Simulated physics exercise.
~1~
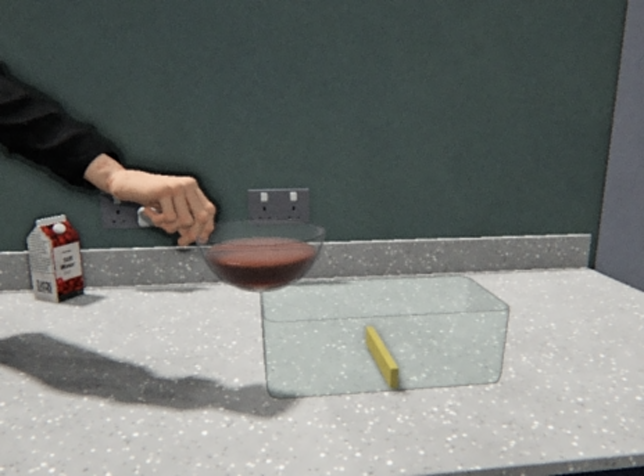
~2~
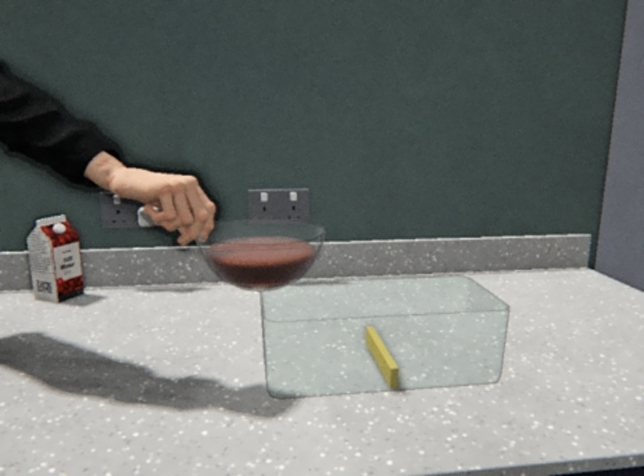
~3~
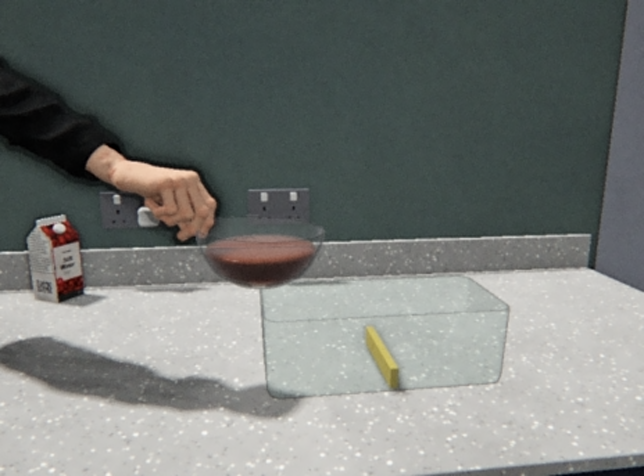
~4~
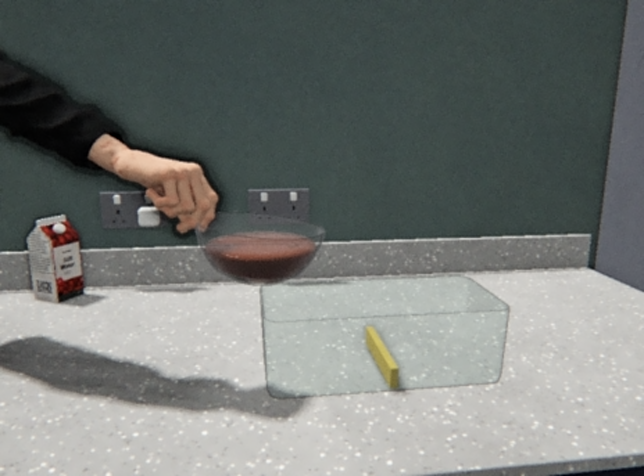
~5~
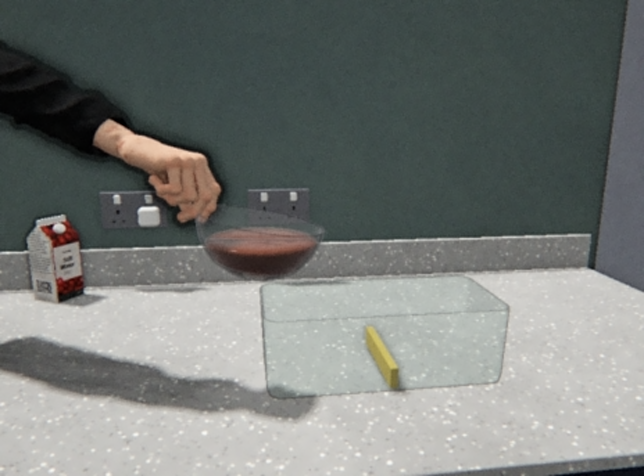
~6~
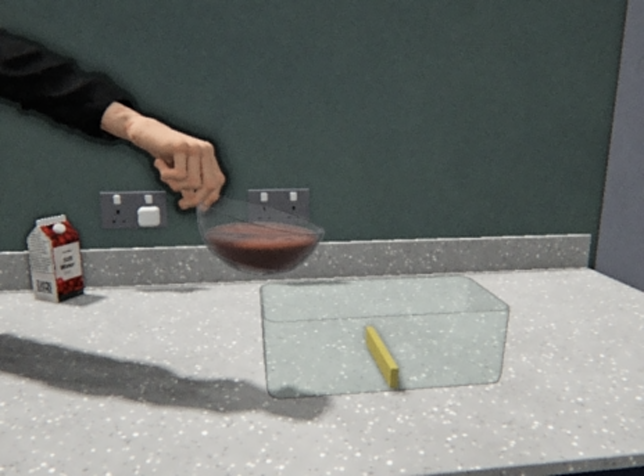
A hand slowly tilts a clear bowl of reddish-brown liquid rightward beside a glass basin.
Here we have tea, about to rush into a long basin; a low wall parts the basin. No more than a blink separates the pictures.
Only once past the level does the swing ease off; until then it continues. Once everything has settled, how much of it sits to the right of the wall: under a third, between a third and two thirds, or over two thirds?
Over two thirds.
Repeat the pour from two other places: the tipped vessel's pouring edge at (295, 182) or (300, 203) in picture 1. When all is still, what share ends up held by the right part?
The first gives 60 %, the second 55 %.
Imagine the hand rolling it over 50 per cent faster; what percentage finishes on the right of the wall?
Near 60 %.
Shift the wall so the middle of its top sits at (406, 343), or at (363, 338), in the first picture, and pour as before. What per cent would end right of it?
25 % and 90 %, roughly.
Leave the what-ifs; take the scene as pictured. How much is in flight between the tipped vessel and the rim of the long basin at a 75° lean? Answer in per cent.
45 %.
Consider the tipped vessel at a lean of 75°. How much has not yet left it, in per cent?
50 %.
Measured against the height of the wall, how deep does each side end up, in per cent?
On the left it's around 20 per cent; on the right, 70 per cent.
A moment on, the tilt is 75° and 50 per cent is still to pour, 7 is left of the wall and 0 right of it.
Next, the tilt is 104° and 0 per cent is still to pour, 14 is left of the wall and 74 right of it.
Then the tilt is 105° and 0 per cent is still to pour, 21 is left of the wall and 78 right of it.
Later the tilt is 105° and 0 per cent is still to pour, 24 is left of the wall and 76 right of it.
At rest 24 per cent lies left of the wall, 76 right of it and 1 outside.
